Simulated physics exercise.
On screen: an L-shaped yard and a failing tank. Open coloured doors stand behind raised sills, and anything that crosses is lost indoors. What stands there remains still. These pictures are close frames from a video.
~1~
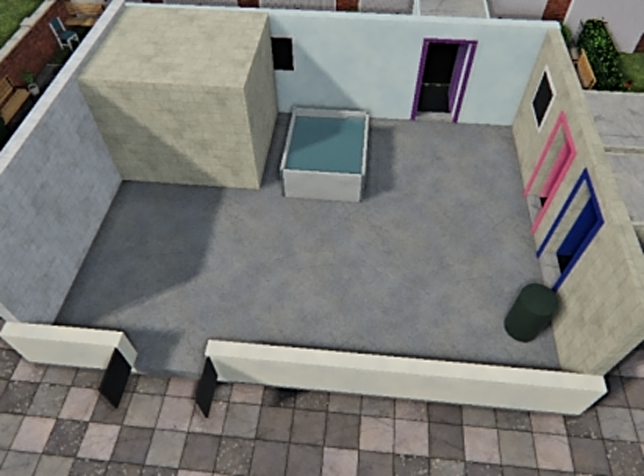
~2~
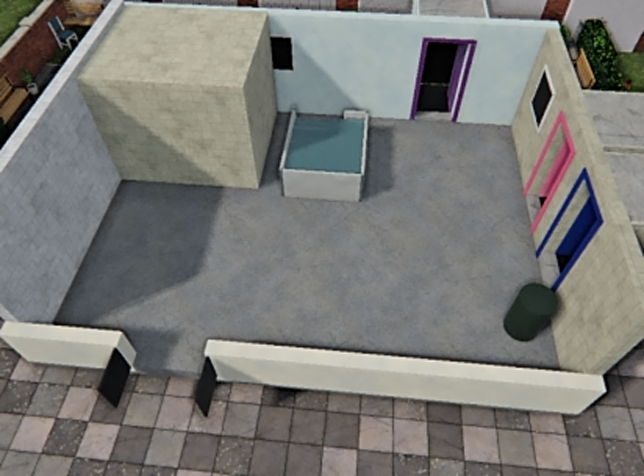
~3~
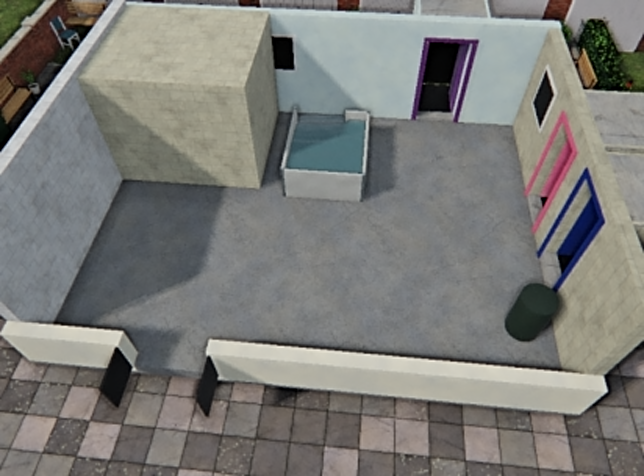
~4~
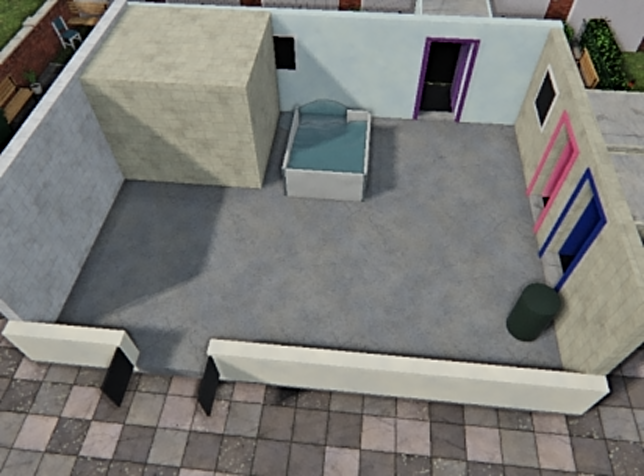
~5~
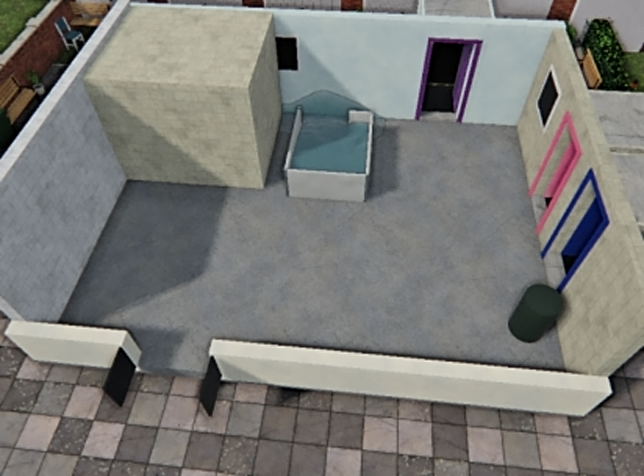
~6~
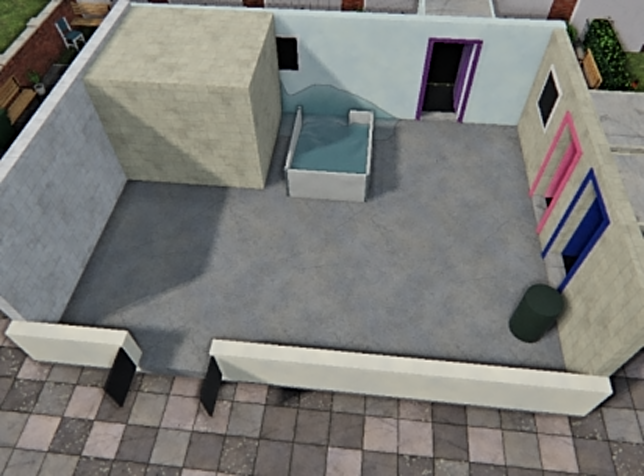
Walled yard with purple, pink and blue doorways, a gap opening in the water tank's far side and water spilling out behind.
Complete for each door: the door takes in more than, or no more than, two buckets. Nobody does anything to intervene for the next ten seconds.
Completed: The purple door takes in no more than two buckets; the pink door takes in no more than two buckets; the blue door takes in no more than two buckets.
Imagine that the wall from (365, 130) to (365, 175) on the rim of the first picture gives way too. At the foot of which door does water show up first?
That's the one in pink.
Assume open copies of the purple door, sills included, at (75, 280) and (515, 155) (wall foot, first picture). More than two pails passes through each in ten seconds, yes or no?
Below, above.
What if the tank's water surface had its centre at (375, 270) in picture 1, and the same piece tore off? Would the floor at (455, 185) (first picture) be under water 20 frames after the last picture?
Answer: Submerged.
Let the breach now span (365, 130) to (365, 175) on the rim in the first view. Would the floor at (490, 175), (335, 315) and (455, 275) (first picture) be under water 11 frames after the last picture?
First soaked through, second kept bare, third soaked through.
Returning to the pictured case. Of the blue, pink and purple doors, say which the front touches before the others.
It would be the door marked purple.
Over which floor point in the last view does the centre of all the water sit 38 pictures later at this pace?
It is near (377, 201).
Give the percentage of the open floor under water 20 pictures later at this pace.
My estimate is near 45 per cent.
A moment on, water covers 10 % of the floor; the purple door wet at the sill, nothing in, the pink door not reached, the blue door not reached.
Next, water covers 25 % of the floor; the purple door wet at the sill, nothing in, the pink door not reached, the blue door not reached.
Then, water covers 45 % of the floor; the purple door wet at the sill, nothing in, the pink door under two buckets in, the blue door wet at the sill, nothing in.
Later, water covers 65 % of the floor; the purple door wet at the sill, nothing in, the pink door under two buckets in, the blue door wet at the sill, nothing in.
In the end, water covers 70 % of the floor; the purple door wet at the sill, nothing in, the pink door under two buckets in, the blue door wet at the sill, nothing in.
